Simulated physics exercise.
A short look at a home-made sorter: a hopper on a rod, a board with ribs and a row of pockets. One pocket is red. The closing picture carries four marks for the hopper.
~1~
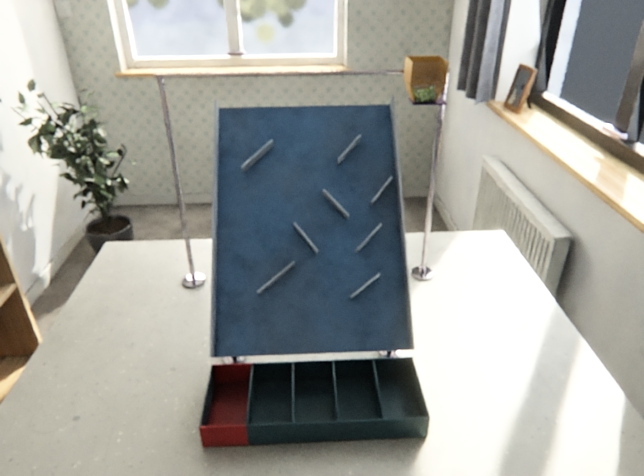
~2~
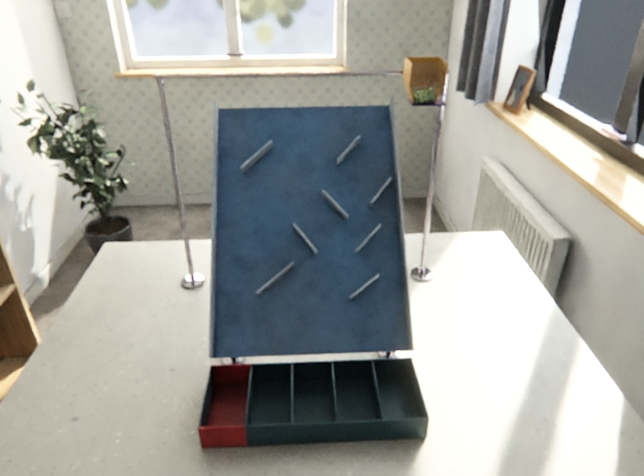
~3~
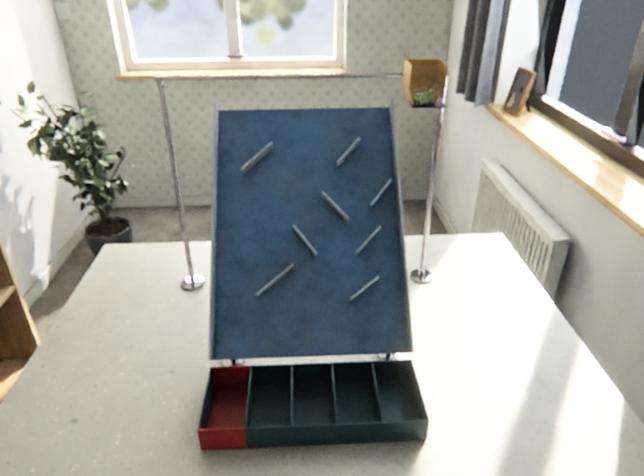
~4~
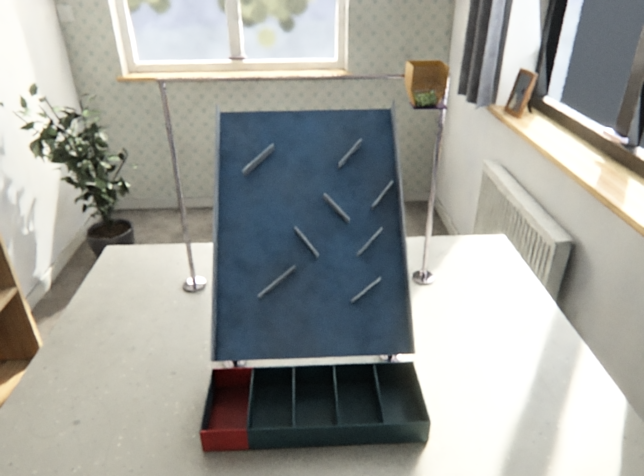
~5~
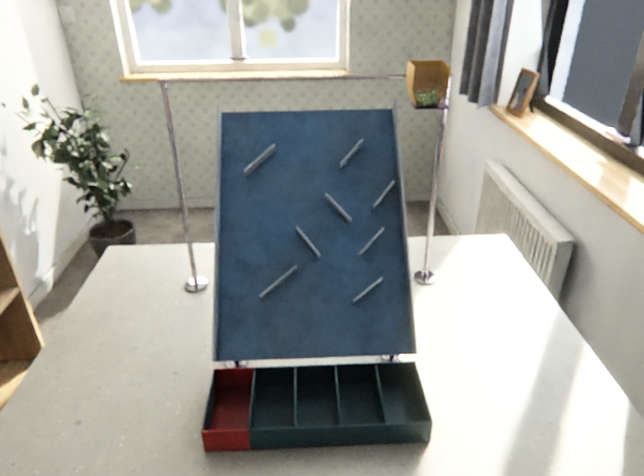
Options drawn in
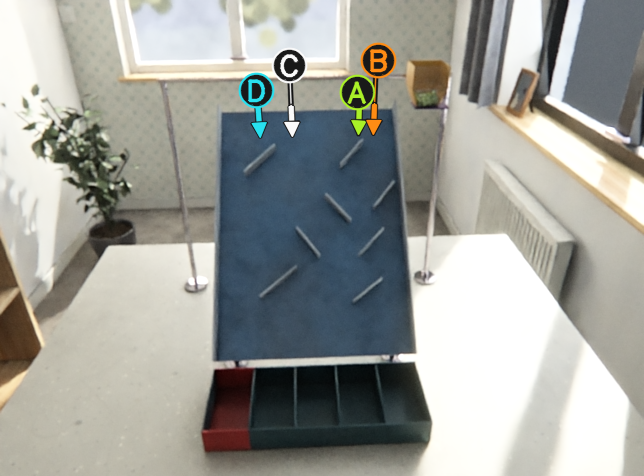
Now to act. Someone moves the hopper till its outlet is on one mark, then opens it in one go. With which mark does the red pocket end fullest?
D.
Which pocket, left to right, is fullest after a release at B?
The third from the left.
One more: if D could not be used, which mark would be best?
It is C.
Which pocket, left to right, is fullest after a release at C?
The first.
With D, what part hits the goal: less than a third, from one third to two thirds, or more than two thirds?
More than two thirds.
On the marked copy, mark A meets the board at (358, 129); mark B meets the board at (373, 129); mark C meets the board at (292, 131); mark D meets the board at (259, 132).
With A, a small part in the red pocket, most in other pockets, a stray few outside the box.
With B, a stray few in the red pocket, most in other pockets, a small part outside the box.
With C, about half in the red pocket, about half in other pockets.
With D, most in the red pocket, a small part in other pockets, a small part outside the box.
